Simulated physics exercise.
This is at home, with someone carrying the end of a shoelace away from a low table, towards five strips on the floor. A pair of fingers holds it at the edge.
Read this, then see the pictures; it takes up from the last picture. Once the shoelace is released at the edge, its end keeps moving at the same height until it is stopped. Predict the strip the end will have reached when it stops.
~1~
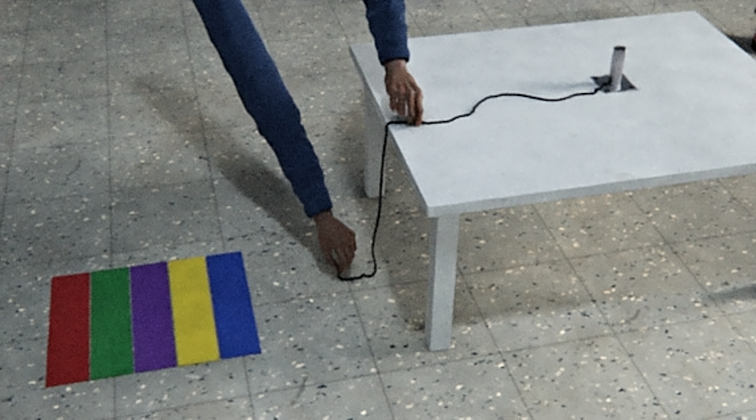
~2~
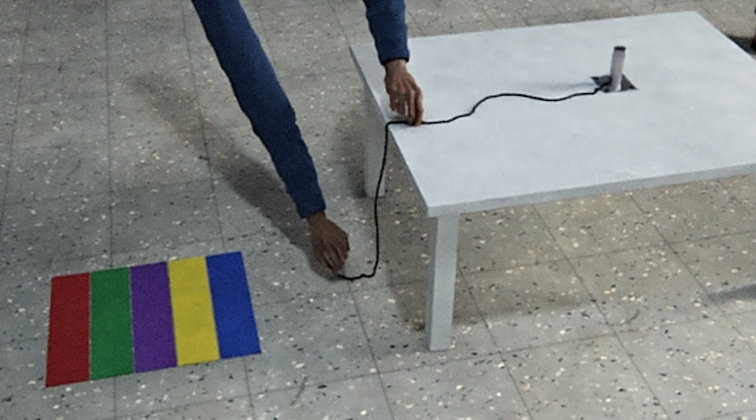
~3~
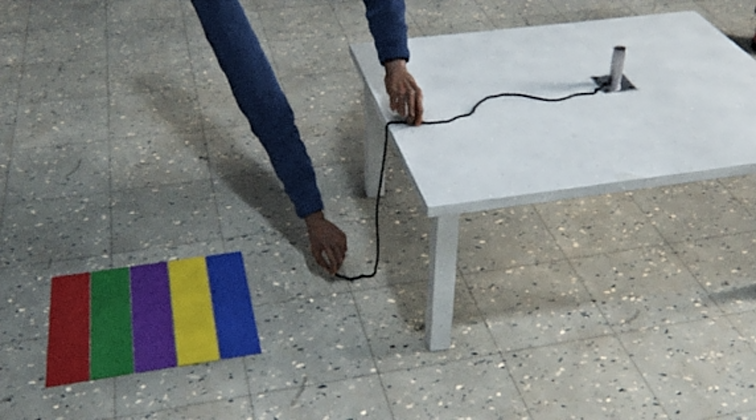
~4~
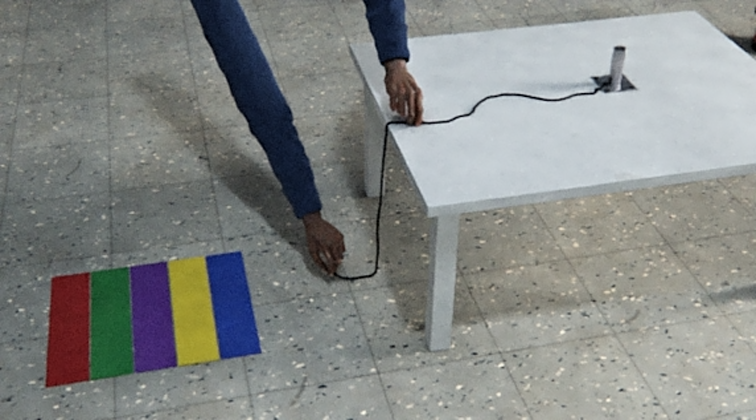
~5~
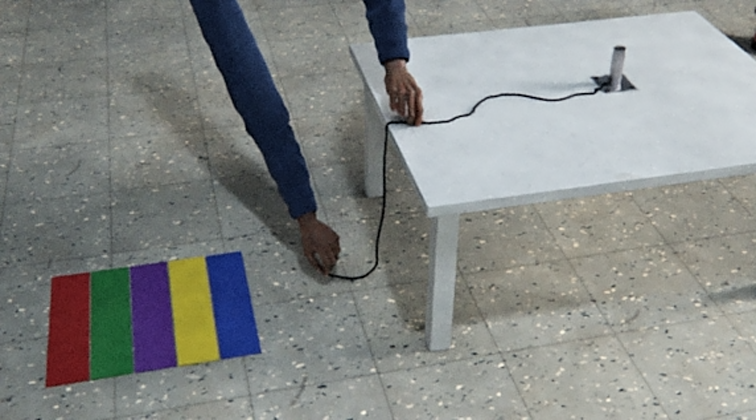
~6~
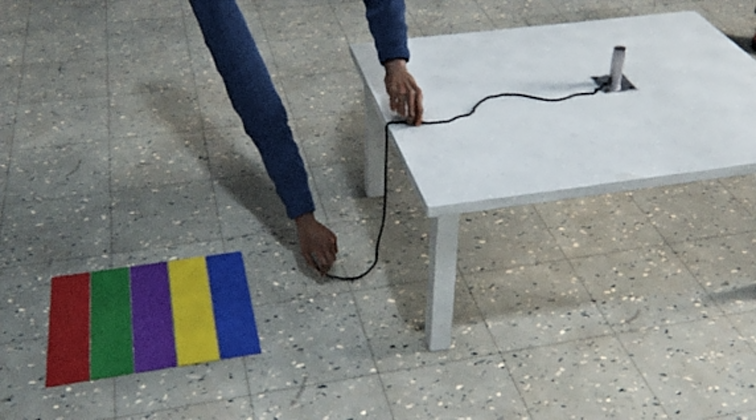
I would say the yellow strip.
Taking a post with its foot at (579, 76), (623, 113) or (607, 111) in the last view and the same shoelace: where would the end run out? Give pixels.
Around (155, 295), (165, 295) and (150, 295).
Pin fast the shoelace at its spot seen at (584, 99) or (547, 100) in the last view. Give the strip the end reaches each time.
Try 1: Yellow; try 2: Yellow.
Soon after, end near (256, 281); short of the strips.
Then, end near (211, 288); over blue.
At full stretch, end near (185, 292); over yellow. It gets as far as the yellow strip.
